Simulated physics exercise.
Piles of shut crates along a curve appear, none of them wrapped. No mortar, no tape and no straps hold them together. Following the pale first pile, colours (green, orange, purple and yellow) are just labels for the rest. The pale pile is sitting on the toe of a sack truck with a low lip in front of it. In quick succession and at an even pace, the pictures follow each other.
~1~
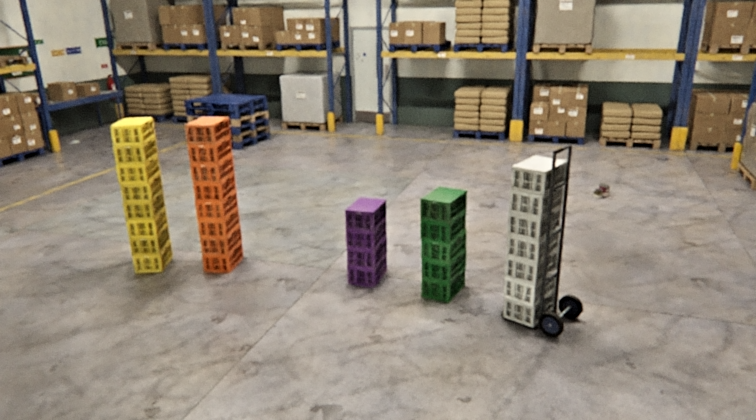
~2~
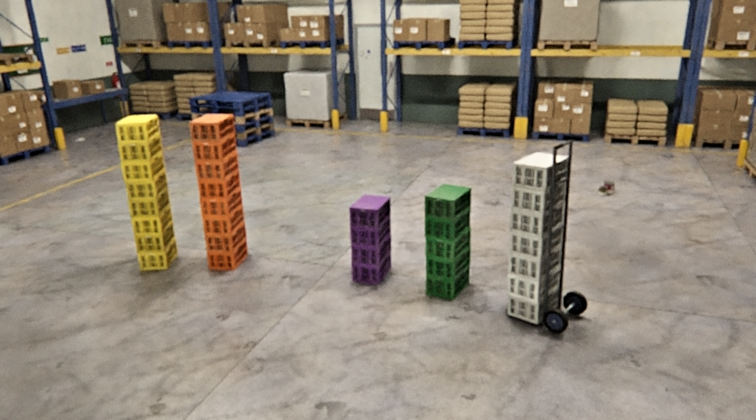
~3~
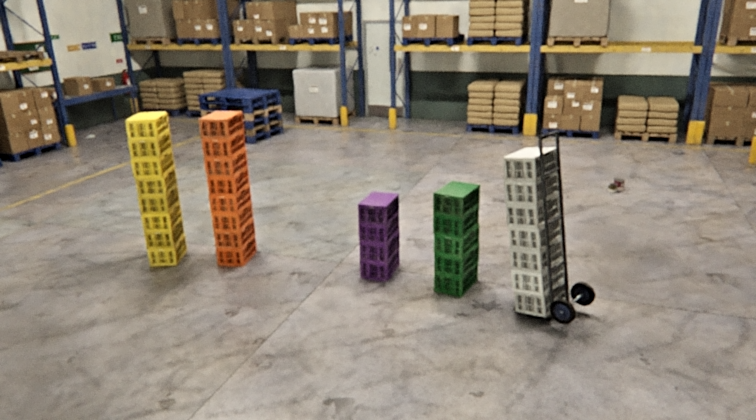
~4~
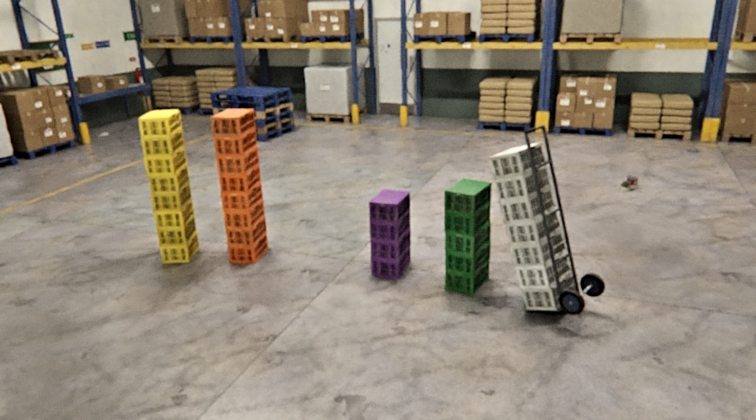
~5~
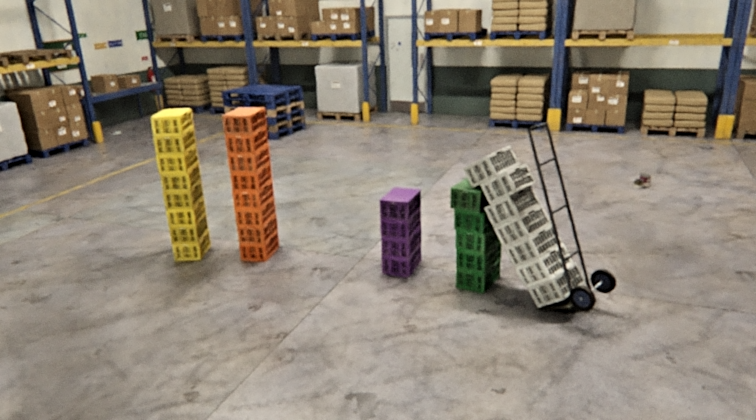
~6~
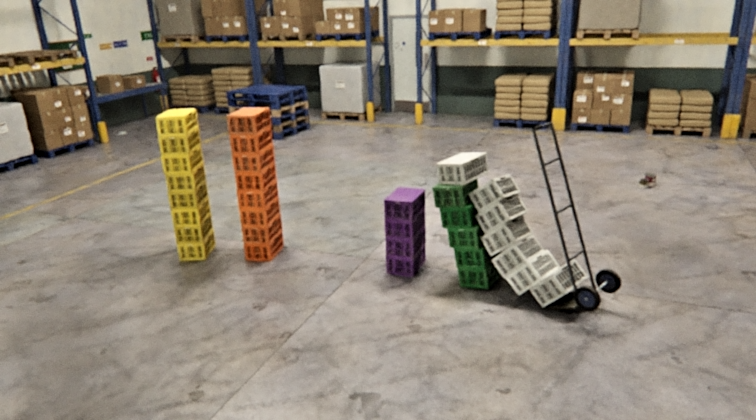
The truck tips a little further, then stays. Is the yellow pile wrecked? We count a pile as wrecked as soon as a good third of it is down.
No.
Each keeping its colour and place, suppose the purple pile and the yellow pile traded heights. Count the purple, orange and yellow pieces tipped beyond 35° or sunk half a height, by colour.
Purple 8, orange 7, yellow 3.
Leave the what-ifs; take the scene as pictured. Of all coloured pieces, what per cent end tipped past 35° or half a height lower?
Around 30 percent.
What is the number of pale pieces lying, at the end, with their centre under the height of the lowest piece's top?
5, all in all.
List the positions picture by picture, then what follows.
In the first frame (places mark the middle of the side facing us; the camera pans a little), truck frame (552, 190) level; top yellow crate (127, 136); top green crate (435, 211); the rest undisturbed.
In the second frame, truck frame (553, 186) rocked barely; top yellow crate (132, 133).
In the third frame, truck frame (543, 176) rocked a little, top of the pale pile leaning a little; top yellow crate (141, 130); the rest undisturbed.
In the fourth frame, truck frame (534, 169) rocked clearly, top of the pale pile leaning clearly; top yellow crate (154, 128); the rest undisturbed.
In the fifth frame, truck frame (538, 166) rocked clearly, top of the pale pile leaning well over; top yellow crate (166, 126); top green crate (465, 200) shifted a little; one has shifted.
In the sixth frame, truck frame (543, 165) rocked clearly, top of the pale pile leaning a little; top yellow crate (171, 127); top green crate (448, 198) leaning a little; 5 disturbed, none down.
Soon after the last picture, 7 of the pale pile down; none of the 8 yellow crates down (2 of 25 in all colours); top yellow crate unmoved; top green crate leaning well over, half its height lower.
A little later, 7 of the pale pile down; none of the 8 yellow crates down (7 of 25 in all colours); top yellow crate unmoved; top purple crate leaning well over, some two heights lower.
At rest, 6 of the pale pile down; none of the 8 yellow crates down (8 of 25 in all colours); top yellow crate unmoved; top green crate upside down. As the last picture would show them, middles, top yellow crate near (178, 122), top green crate near (390, 226).
